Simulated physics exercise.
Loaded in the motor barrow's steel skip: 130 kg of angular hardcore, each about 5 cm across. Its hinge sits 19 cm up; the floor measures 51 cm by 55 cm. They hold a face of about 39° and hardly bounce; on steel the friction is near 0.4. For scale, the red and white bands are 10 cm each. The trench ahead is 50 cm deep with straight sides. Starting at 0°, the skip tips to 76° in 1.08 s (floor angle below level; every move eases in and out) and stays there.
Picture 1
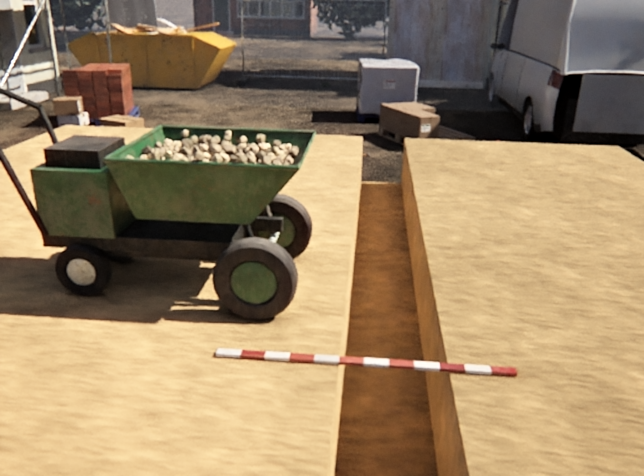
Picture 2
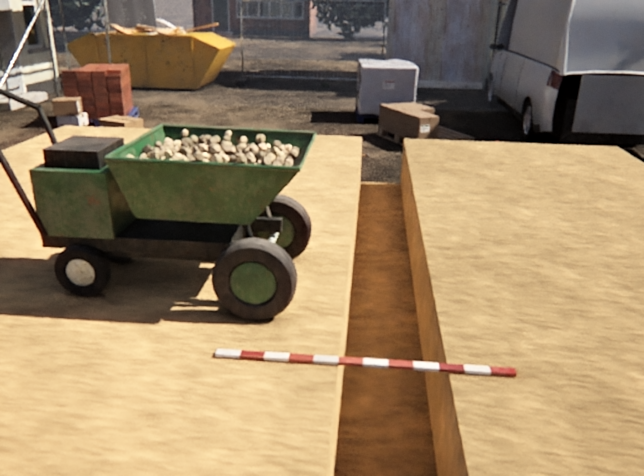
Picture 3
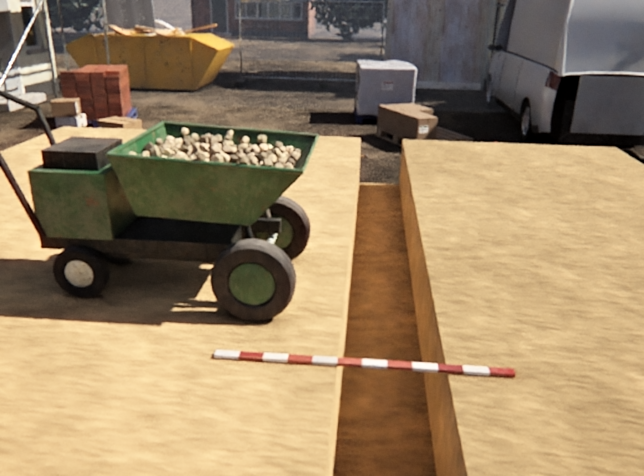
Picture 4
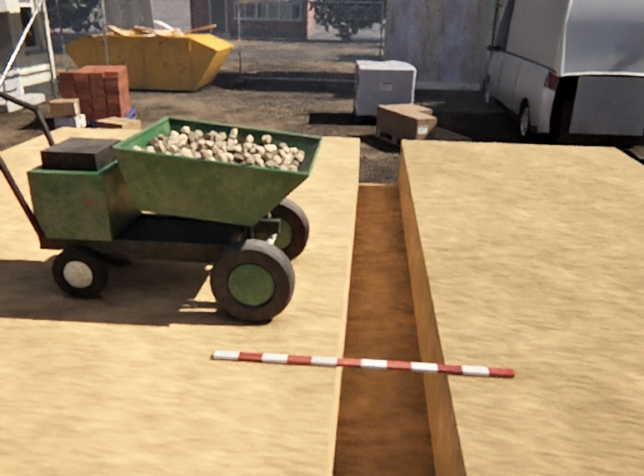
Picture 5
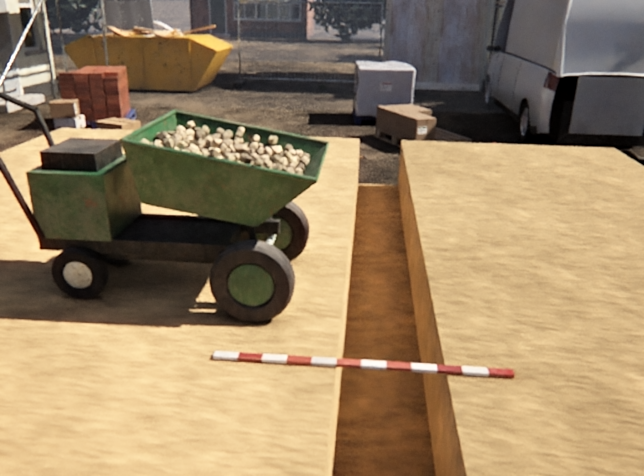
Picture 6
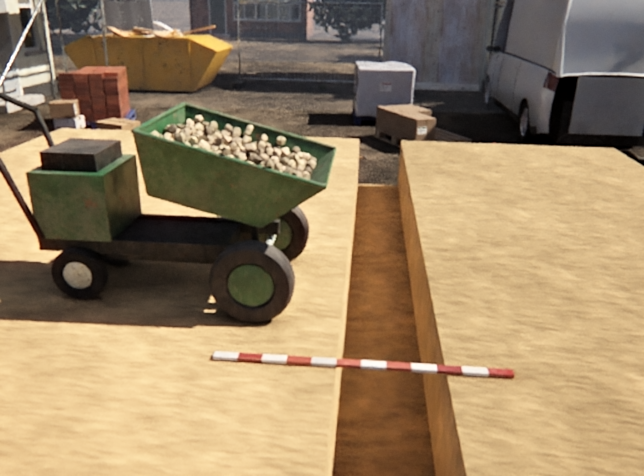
The green skip full of pale, rounded lumps sat level on a parked barrow beside a trench, then slowly tilted forward to the right, its back end rising while the wheels stayed put.
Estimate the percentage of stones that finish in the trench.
Some 90 per cent of it.
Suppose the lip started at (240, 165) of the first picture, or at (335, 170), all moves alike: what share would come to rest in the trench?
First some 100, then 55 per cent.
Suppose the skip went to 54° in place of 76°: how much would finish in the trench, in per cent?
In that case some 20 per cent.
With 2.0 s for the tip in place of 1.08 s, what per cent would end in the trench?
Then about 95 per cent.
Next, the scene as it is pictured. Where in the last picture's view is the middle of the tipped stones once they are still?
Their middle is at about (400, 365).
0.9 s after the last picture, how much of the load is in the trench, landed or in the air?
Some 35 per cent.
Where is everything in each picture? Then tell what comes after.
In the first frame, the skip is at 0°, its lip at (299, 168); the top of the load is at (217, 142).
In the second frame, the skip is at 1°, its lip at (300, 169); the top of the load is at (217, 142).
In the third frame, the skip is at 3°, its lip at (303, 172); the top of the load is at (206, 141).
In the fourth frame, the skip is at 6°, its lip at (308, 176); the top of the load is at (188, 138).
In the fifth frame, the skip is at 10°, its lip at (316, 181); the top of the load is at (188, 134).
In the sixth frame, the skip is at 14°, its lip at (326, 187); the top of the load is at (191, 128).
Then, 0.5 s after the last picture the floor is at 64°, 99 % in the skip, 1 % in the trench; the foremost stones are at (384, 260).
Then, 0.9 s after the last picture the floor is at 76°, 60 % in the skip, 35 % in the trench, 5 % past the trench; the foremost stones are at (466, 304).
Then, 1.2 s after the last picture the floor is at 76°, 22 % in the skip, 68 % in the trench, 10 % past the trench; the foremost stones are at (531, 301).
Then, 3.2 s after the last picture the floor is at 76°, 0 % in the skip, 90 % in the trench, 10 % past the trench; the foremost stones are at (540, 291).
